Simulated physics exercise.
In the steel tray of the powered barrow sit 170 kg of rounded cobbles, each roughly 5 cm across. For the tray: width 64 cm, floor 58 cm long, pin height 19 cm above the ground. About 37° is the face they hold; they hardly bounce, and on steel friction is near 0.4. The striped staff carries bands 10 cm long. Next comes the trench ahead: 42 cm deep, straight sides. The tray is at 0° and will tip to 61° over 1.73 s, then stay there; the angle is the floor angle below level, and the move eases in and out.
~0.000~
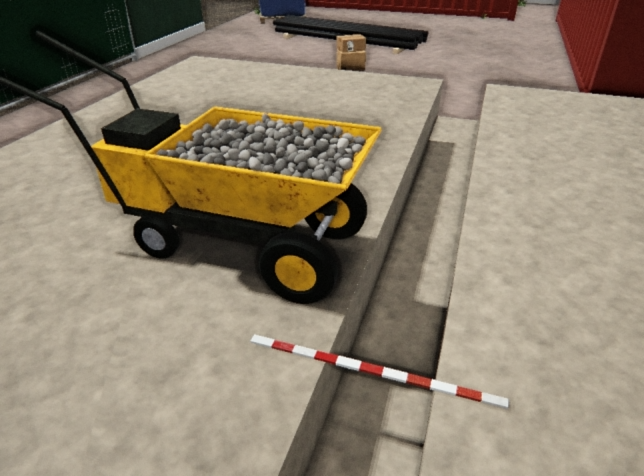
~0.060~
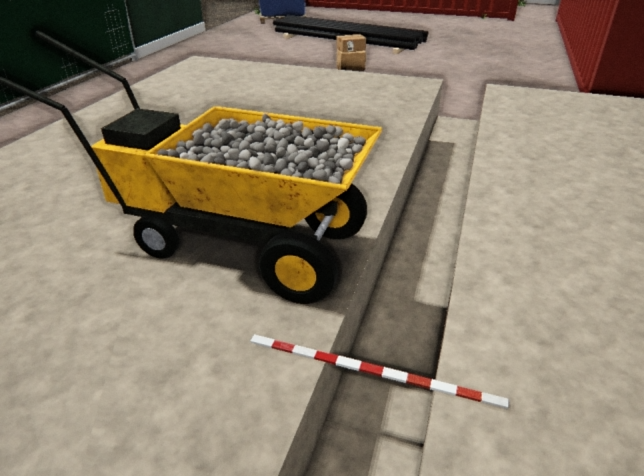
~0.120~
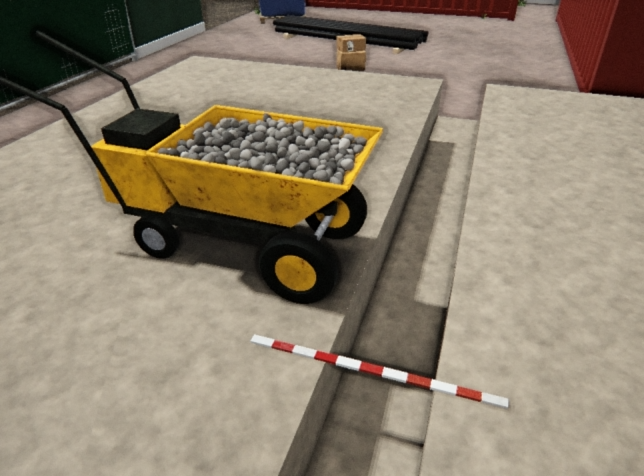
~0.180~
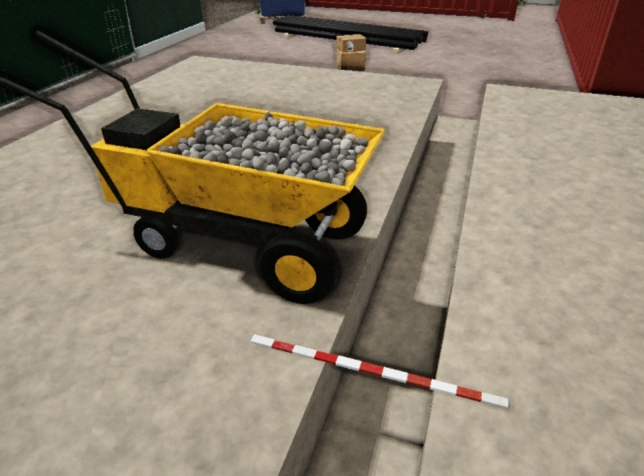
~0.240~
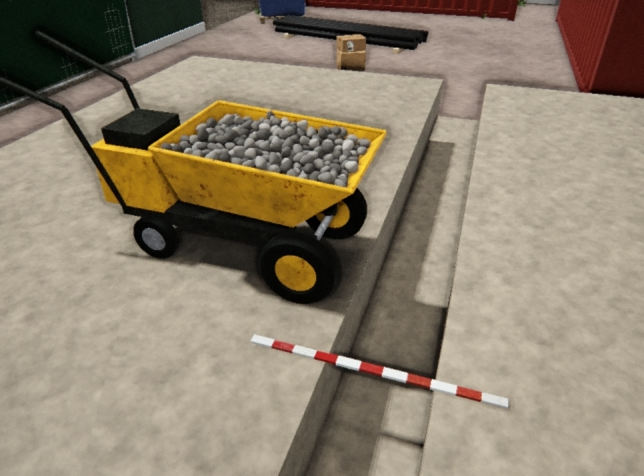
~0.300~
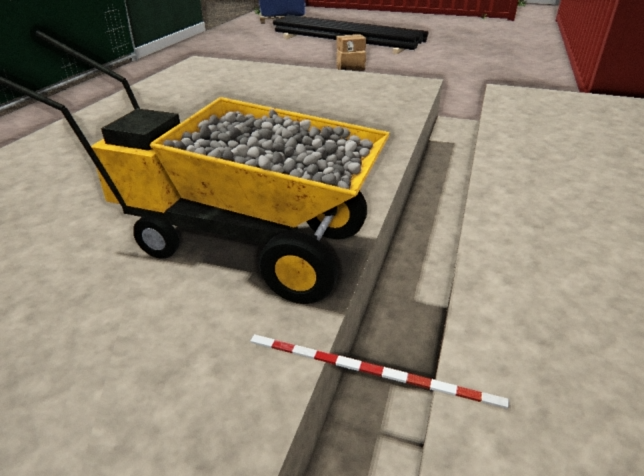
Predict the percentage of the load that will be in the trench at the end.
Predicted: Roughly 60 %.
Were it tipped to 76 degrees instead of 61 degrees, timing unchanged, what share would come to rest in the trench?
Roughly 55 per cent would end in the trench.
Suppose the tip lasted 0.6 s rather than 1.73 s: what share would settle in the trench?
Close to 40 percent, then.
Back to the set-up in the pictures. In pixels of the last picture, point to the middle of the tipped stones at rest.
Roughly at pixel (432, 332).
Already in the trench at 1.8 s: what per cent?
20 per cent, give or take.
After 1.3 s the floor is at 52°; 100 % in the tray; the foremost stones are at (420, 251).
After 1.8 s the floor is at 61°; 61 % in the tray, 18 % in the trench, 21 % past the trench; the foremost stones are at (521, 302).
After 2.2 s the floor is at 61°; 31 % in the tray, 29 % in the trench, 41 % past the trench; the foremost stones are at (598, 317).
After 4.1 s the floor is at 61°; 0 % in the tray, 60 % in the trench, 40 % past the trench; the foremost stones are at (644, 335).
